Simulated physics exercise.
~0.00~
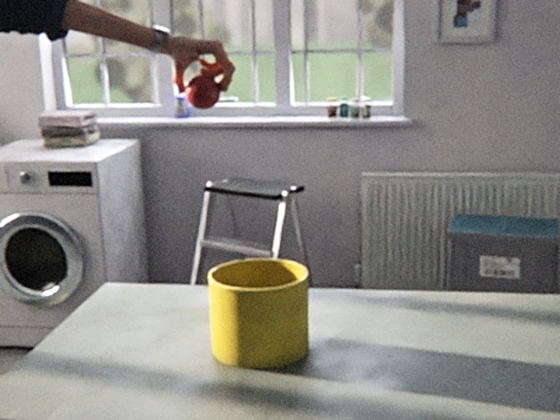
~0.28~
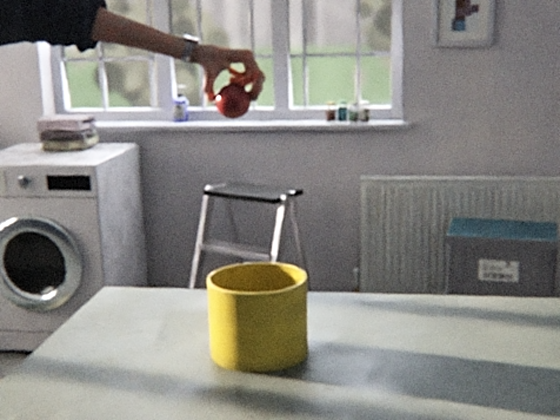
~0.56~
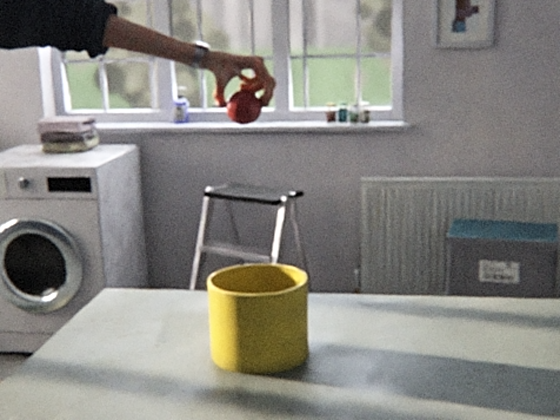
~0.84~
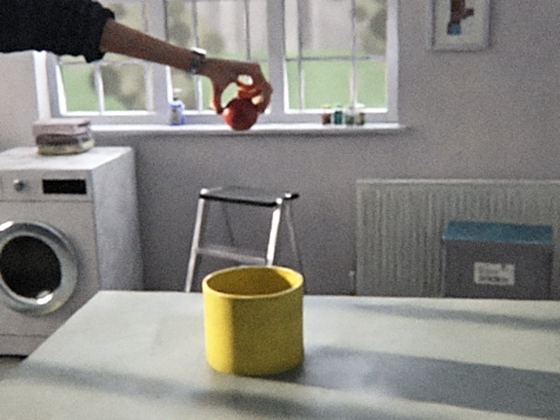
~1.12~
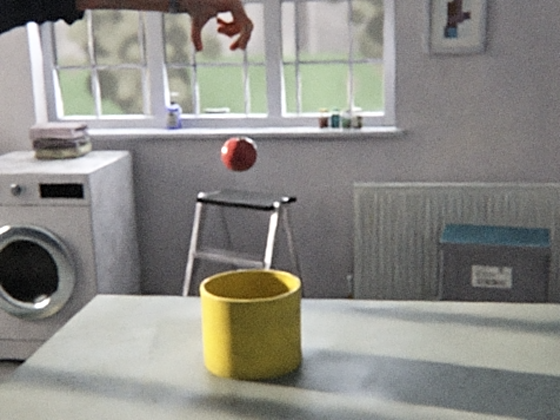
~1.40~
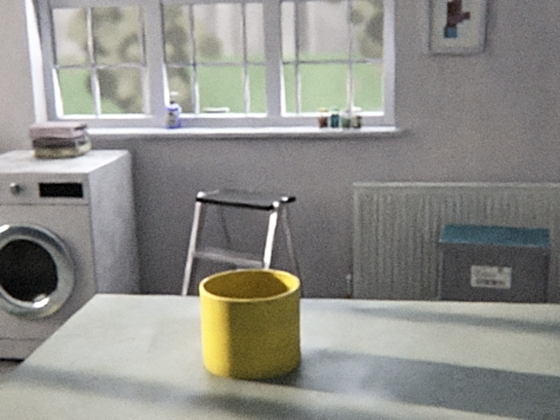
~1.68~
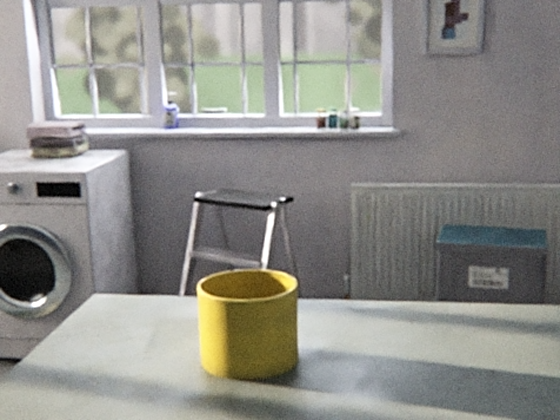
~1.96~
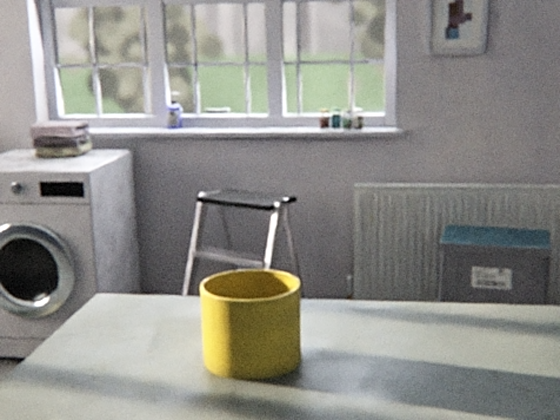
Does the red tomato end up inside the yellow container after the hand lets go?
Yes, the red tomato falls into the yellow container and stays out of sight inside it.
